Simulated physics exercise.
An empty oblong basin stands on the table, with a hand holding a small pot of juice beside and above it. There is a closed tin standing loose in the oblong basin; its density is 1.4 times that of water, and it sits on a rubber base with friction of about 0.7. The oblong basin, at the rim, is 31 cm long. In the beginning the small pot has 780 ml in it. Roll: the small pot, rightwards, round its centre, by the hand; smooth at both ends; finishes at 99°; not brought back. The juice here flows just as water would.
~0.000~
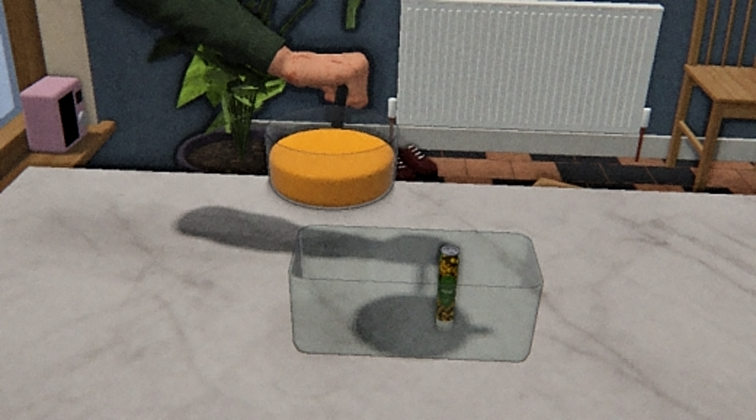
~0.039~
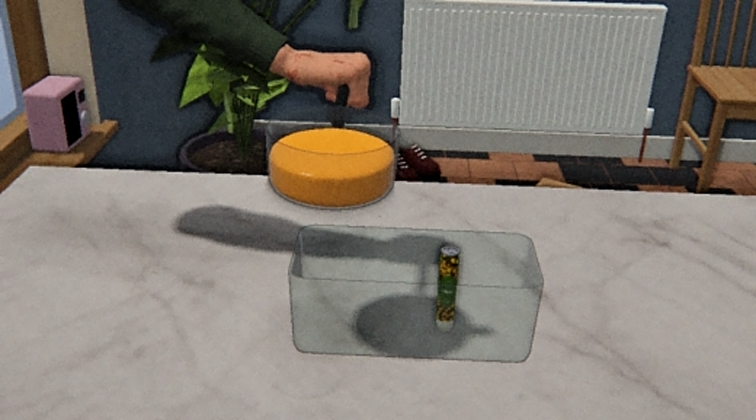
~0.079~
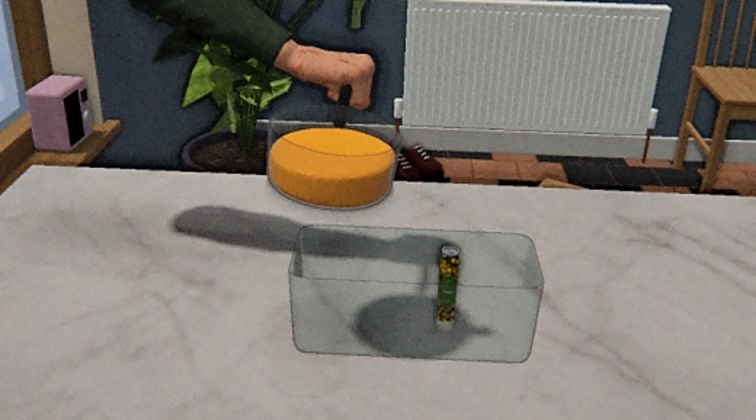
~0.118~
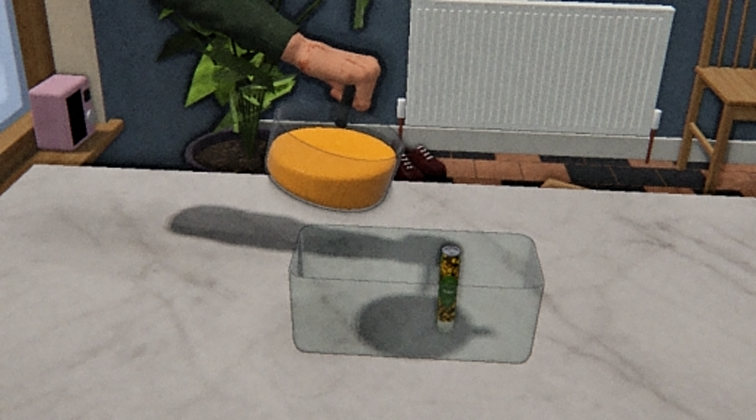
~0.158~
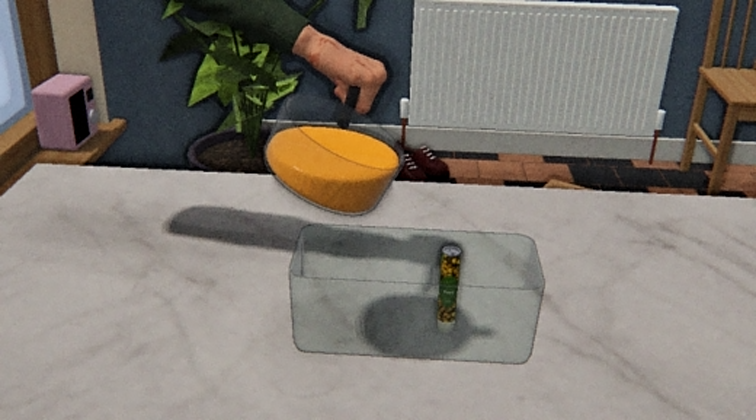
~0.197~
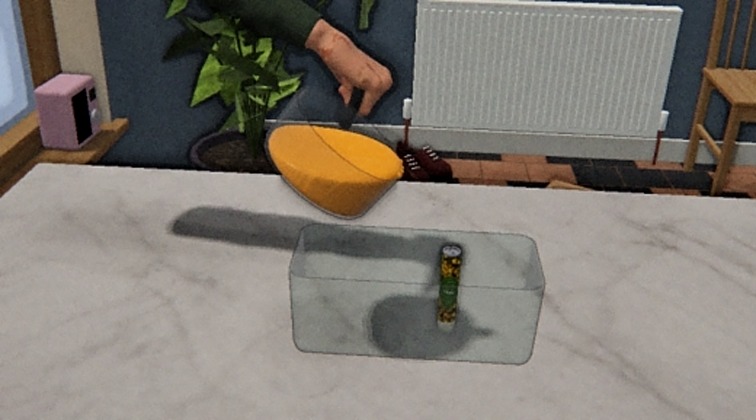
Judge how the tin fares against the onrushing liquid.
Watch, it's going to go down.
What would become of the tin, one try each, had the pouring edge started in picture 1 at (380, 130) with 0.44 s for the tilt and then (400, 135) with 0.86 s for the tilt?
Try 1: Tipped over; try 2: Still standing.
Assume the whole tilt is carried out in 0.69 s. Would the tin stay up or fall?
Result: Tin tipped over.
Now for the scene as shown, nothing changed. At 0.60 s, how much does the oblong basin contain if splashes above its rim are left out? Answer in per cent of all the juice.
Around 86 per cent of the whole.
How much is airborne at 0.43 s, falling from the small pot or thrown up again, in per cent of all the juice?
Close to 46 per cent, I'd say.
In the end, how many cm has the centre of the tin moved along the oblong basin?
All told, the tin's centre has moved close to 6.5 cm.
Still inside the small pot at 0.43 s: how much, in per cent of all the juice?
Some 24 per cent.
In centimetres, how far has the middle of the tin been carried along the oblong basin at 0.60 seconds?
Roughly 1 cm.
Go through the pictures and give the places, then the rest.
The first frame shows tilt 0°; pouring edge (398, 133); surface from (271, 148) to (395, 152); the oblong basin's rim runs from (295, 251) to (536, 261); the tin's top is at (450, 254).
The second frame shows tilt 2°; pouring edge (399, 134); surface from (271, 147) to (395, 153).
The third frame shows tilt 7°; pouring edge (401, 140); surface from (271, 145) to (396, 155).
The fourth frame shows tilt 15°; pouring edge (403, 149); surface from (272, 143) to (398, 156).
The fifth frame shows tilt 25°; pouring edge (403, 160); surface from (270, 139) to (400, 159).
The sixth frame shows tilt 37°; pouring edge (401, 173); surface from (271, 133) to (396, 162); 1 per cent is over the edge.
By 0.43 s the tilt is 97° and 24 per cent is still to pour; the tin stands where it began.
By 0.60 s the tilt is 99° and 8 per cent is still to pour; the tin leans 6°.
By 0.78 s the tilt is 99° and 2 per cent is still to pour; the tin leans 16°.
By 0.97 s the tilt is 99° and 0 per cent is still to pour; the tin lies on its side.
At rest the tin lies on its side.
